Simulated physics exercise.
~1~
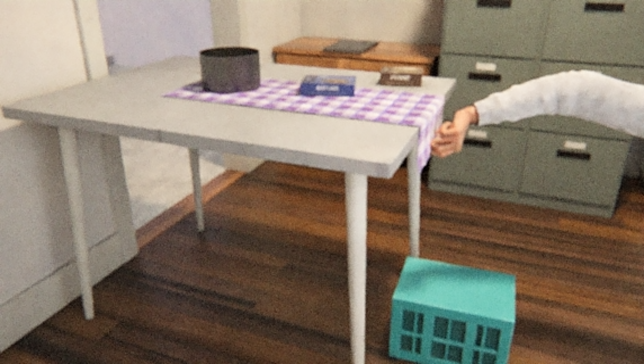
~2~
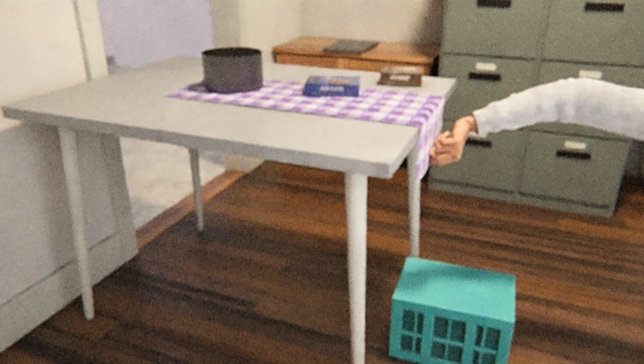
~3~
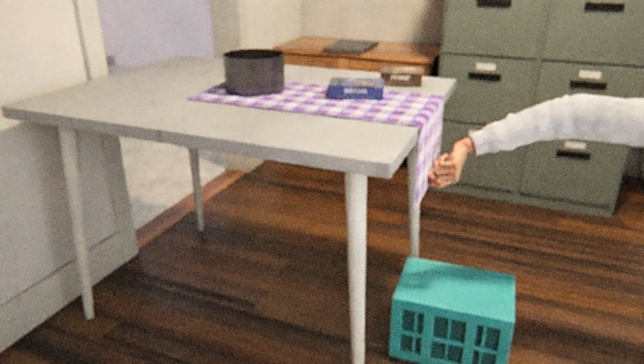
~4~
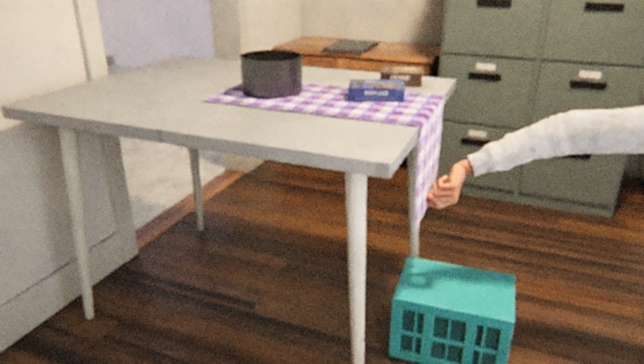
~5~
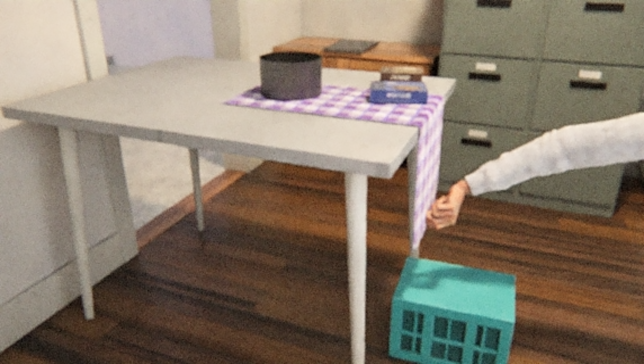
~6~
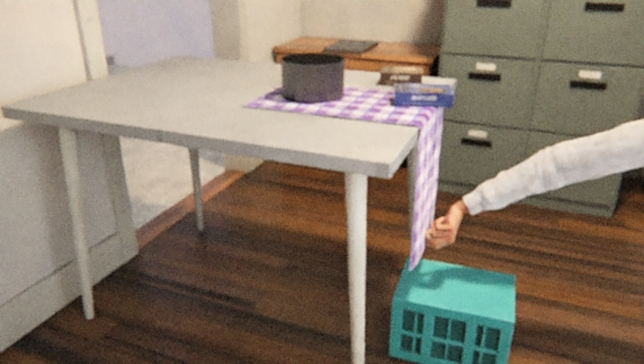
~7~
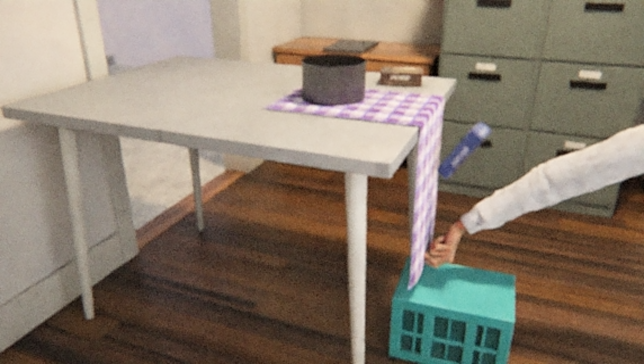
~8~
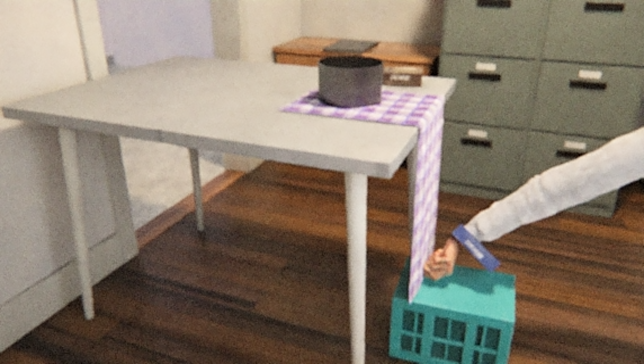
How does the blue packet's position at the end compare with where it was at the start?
At the start it lies flat on the runner on top of the desk. By the end it is off the desk, tilted and down by the hand, just above the turquoise crate.
